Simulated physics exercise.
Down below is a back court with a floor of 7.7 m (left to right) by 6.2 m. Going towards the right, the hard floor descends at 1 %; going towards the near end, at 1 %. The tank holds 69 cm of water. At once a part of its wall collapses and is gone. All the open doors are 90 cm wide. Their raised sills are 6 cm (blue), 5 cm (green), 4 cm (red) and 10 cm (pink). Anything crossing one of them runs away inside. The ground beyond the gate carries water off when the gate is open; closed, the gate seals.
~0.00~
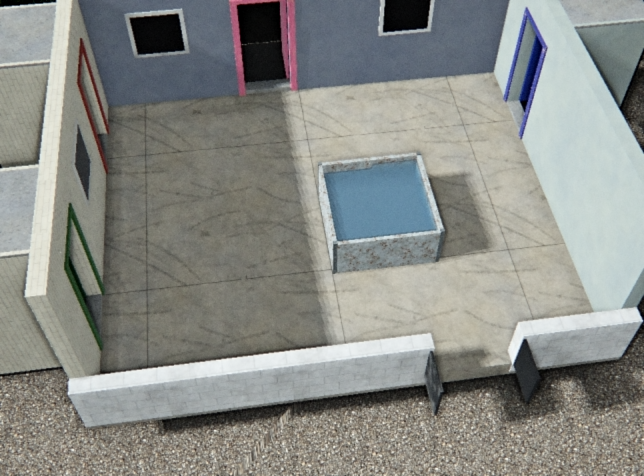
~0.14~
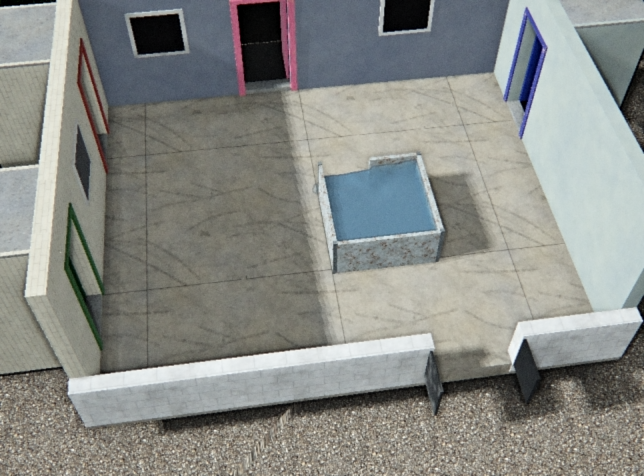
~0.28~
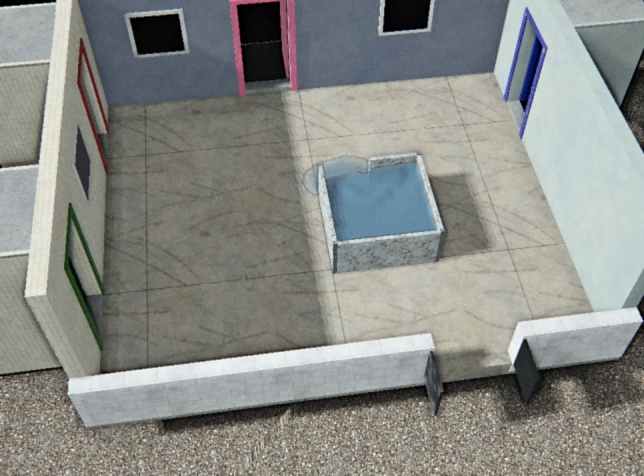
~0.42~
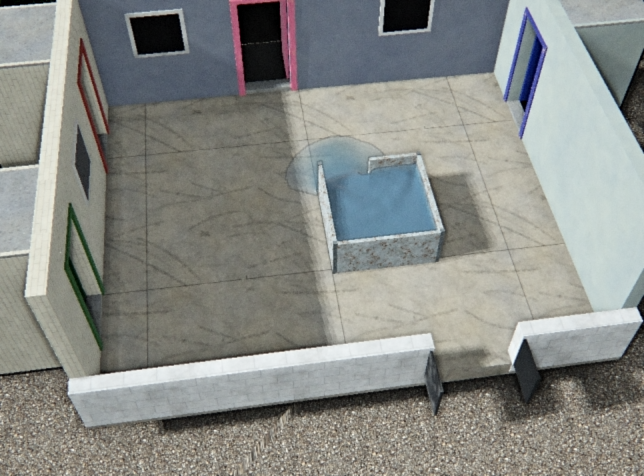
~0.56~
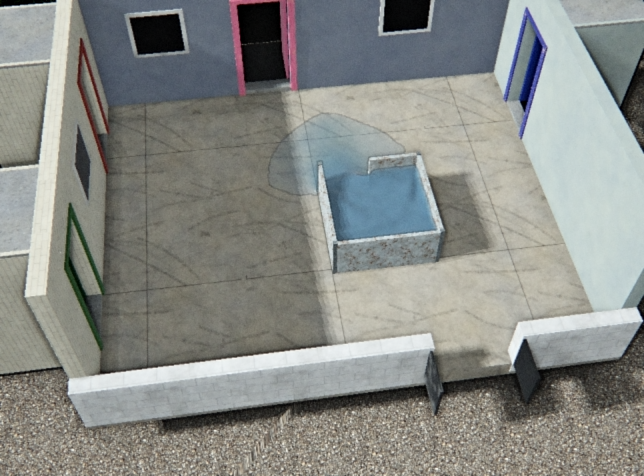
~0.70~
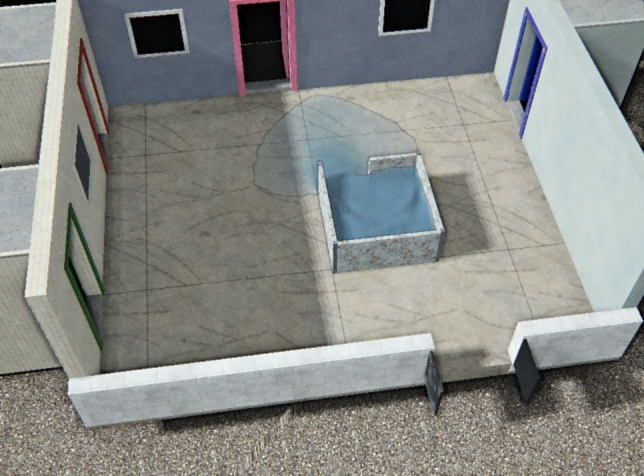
Water poured out of a square stone tank in a walled courtyard after part of its back wall vanished, spreading in a widening, rounded puddle across the floor behind it and to the left.
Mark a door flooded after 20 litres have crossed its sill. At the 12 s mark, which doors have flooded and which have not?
The blue door has flooded; the green door has not; the red door has flooded; the pink door has flooded.
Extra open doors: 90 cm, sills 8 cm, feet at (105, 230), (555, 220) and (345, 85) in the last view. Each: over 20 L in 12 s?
So, in the order given, it's shy of the mark, then shy of the mark, then beyond the mark.
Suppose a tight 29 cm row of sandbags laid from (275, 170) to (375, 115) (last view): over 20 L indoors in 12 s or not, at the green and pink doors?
Note - green: Limit held; pink: Limit held.
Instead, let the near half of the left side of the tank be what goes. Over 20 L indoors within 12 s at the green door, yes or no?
At the green door the limit is exceeded.
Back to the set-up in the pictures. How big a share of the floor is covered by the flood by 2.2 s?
Near 25 per cent is wet.
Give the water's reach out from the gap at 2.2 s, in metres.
Distance: Approx. 4.6 m.
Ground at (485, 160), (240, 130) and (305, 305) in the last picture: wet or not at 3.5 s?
Point 1: Unreached; point 2: Reached; point 3: Unreached.
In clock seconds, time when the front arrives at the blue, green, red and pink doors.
So, blue at 2.8 s, then green at 5.5 s, red at 2.8 s, and pink at 1.0 s.
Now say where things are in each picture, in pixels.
The first picture shows still water, 69 cm deep, in the tank at (379, 200).
In the second picture, water pours out on the tank's far side and has run 0.5 m, to (316, 192); typically 8 cm deep outside, 69 cm at the tank's back.
In the third picture, the front is at a hidden place, 0.8 m from the gap on the tank's far side; 0.8 m2 of floor is under water; 69 cm left at the back of the tank.
In the fourth picture, water pours out on the tank's far side and has run 1.3 m, to (338, 138); typically 7 cm deep outside, 68 cm at the tank's back.
In the fifth picture, the front is at (321, 117), 1.9 m from the gap on the tank's far side; 3.3 m2 of floor is under water; 60 cm left at the back of the tank.
In the sixth picture, the front is at (317, 98), 2.5 m from the gap on the tank's far side; 4.7 m2 of floor is under water; 59 cm left at the back of the tank.
After 1.4 s water covers 20 % of the floor and is deepest (34 cm) near (342, 187); blue door not reached, green door not reached, red door not reached, pink door 21 cm at the sill, 8 L in.
After 2.2 s water covers 25 % of the floor and is deepest (24 cm) near (322, 91); blue door not reached, green door not reached, red door not reached, pink door 21 cm at the sill, 52 L in.
After 3.5 s water covers 35 % of the floor and is deepest (18 cm) near (486, 89); blue door 11 cm at the sill, 5 L in, green door not reached, red door 11 cm at the sill, 6 L in, pink door 14 cm at the sill, 87 L in.
After 7.0 s water covers 75 % of the floor and is deepest (10 cm) near (597, 338); blue door 9 cm at the sill, 45 L in, green door 2 cm at the sill, 0 L in, red door 7 cm at the sill, 61 L in, pink door 6 cm at the sill, 96 L in.
After 12.0 s water covers 95 % of the floor and is deepest (10 cm) near (586, 339); blue door 6 cm at the sill, 58 L in, green door 1 cm at the sill, 0 L in, red door 1 cm at the sill, 67 L in, pink door 2 cm at the sill, 96 L in.
